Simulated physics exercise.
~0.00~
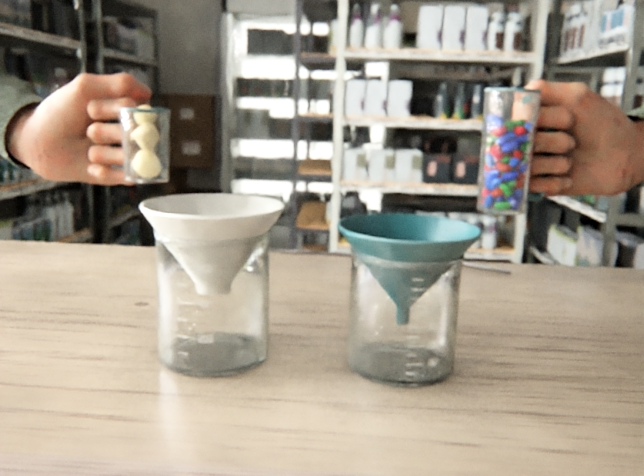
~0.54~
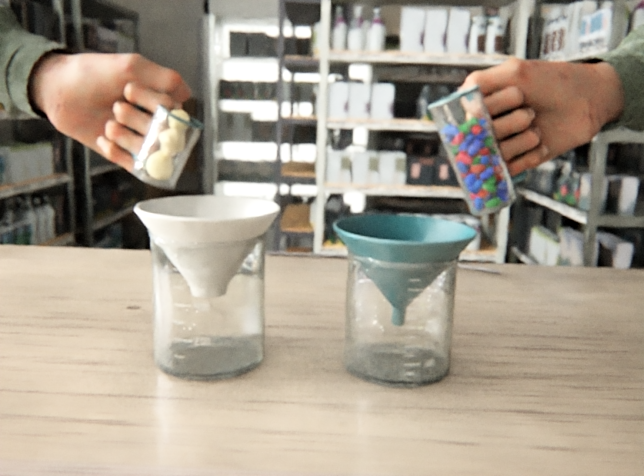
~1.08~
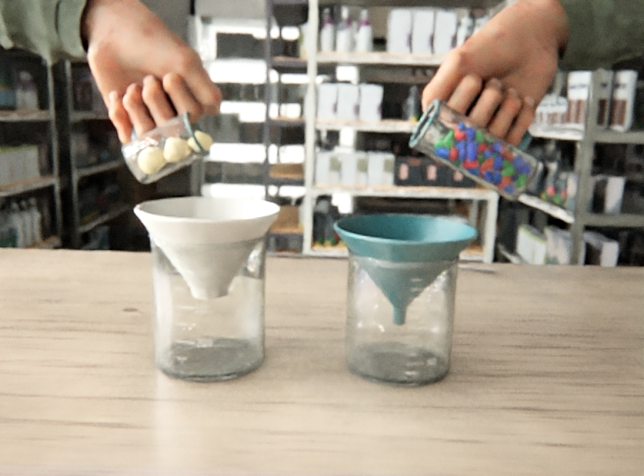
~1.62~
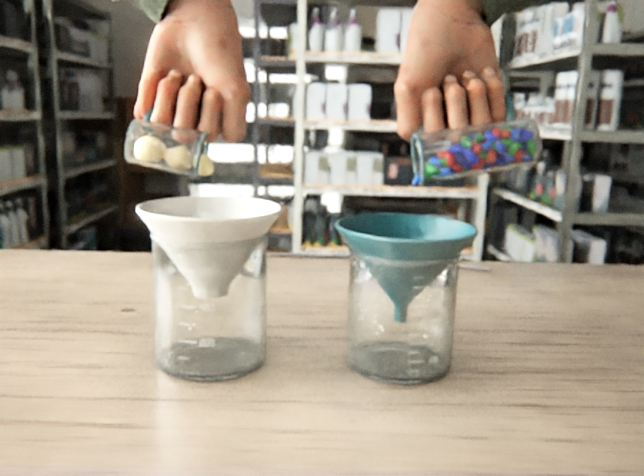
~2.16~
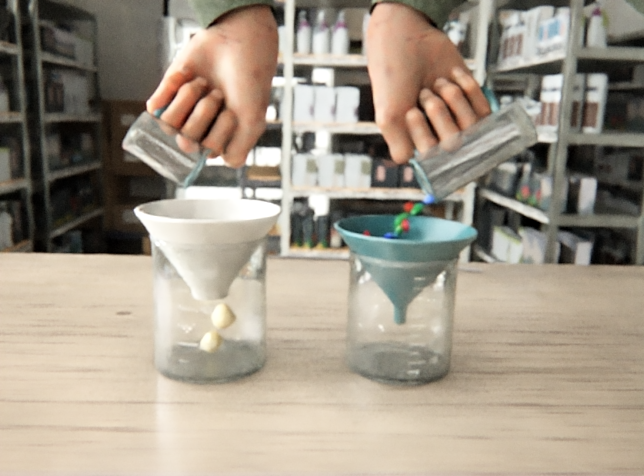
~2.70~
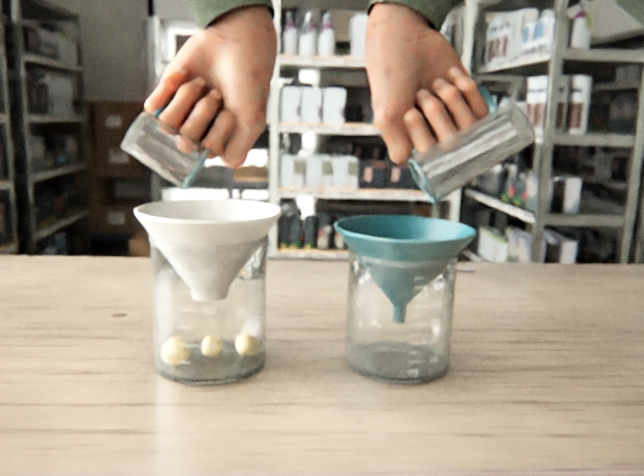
Two hands tip small clear cups over a white funnel on the left and a teal funnel on the right, each set in a glass jar on a pale wooden table, seen from the front with stocked shelves behind. The left cup holds three cream balls, the right one many small red, blue and green pieces. The hands swing inward and turn the cups onto their sides, then further over, emptying them. The cream balls drop through the white funnel and settle in its jar. The colourful pieces tumble into the teal funnel and stay stuck there, leaving its jar empty.
